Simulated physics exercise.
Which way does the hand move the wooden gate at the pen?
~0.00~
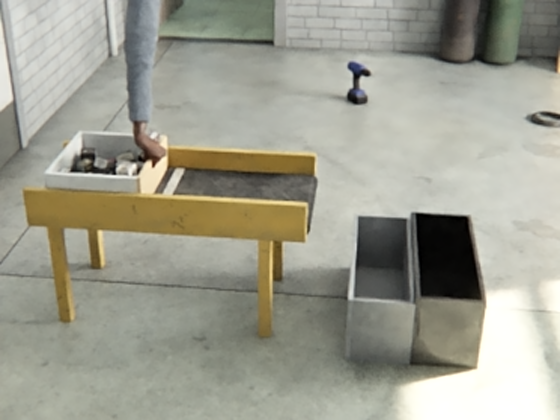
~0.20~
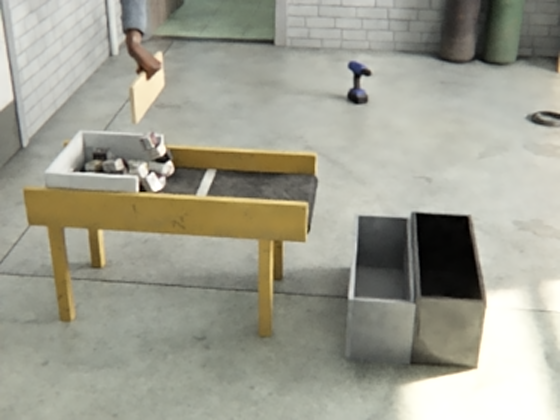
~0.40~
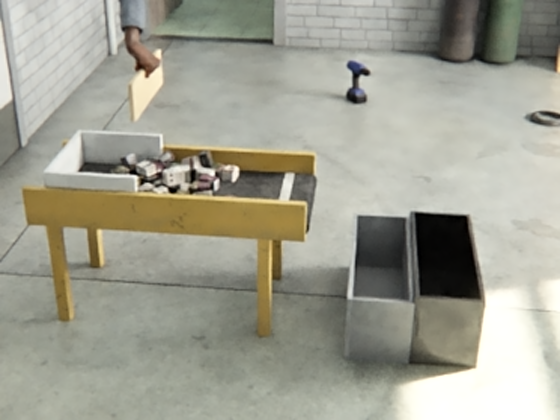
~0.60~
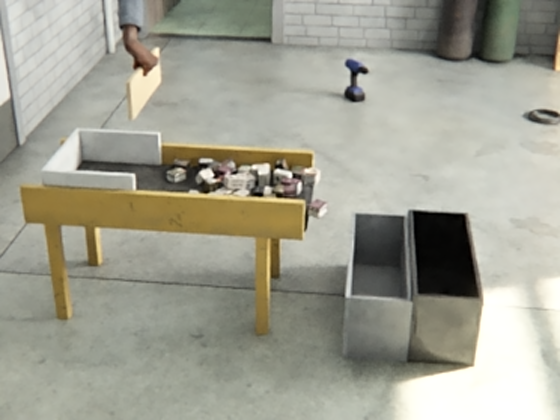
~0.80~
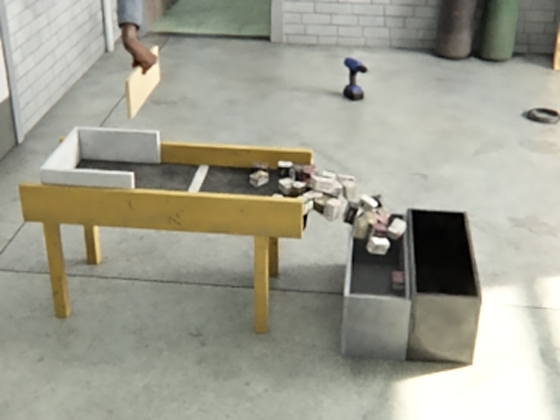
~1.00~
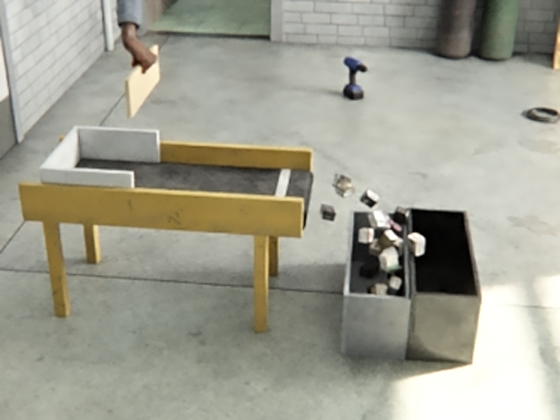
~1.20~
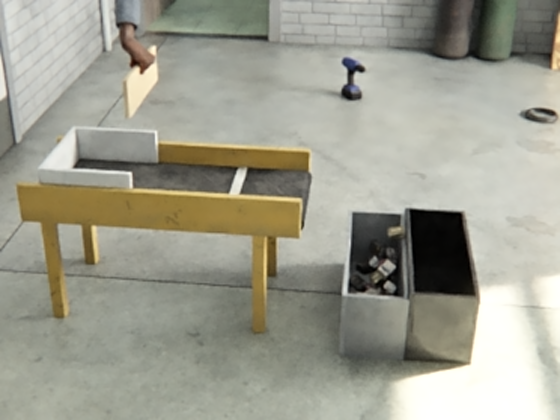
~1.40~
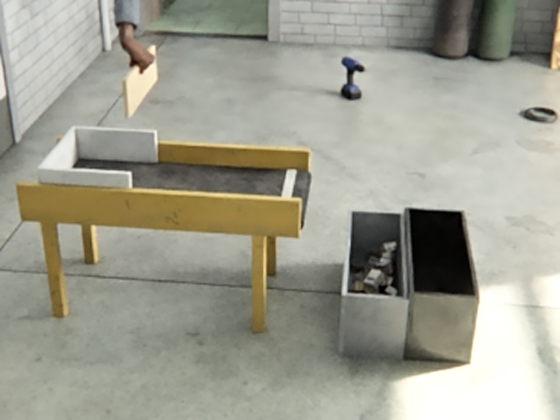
The hand moves the gate up, lifting it clear of the belt so that the cartons can leave the pen.
Small cartons sit in a white pen on the left of a yellow-sided table with a dark belt, seen from above in a workshop with a grey floor. A grey tub and a black-lined one stand side by side at the right, with a blue drill behind. A hand lifts the pale wooden gate up from the pen and holds it there. The cartons spill out and ride right along the belt in a loose heap. They tumble off the end, scattering as they drop towards the tubs. At the end a pile lies in the grey tub, while the striped belt is clear.
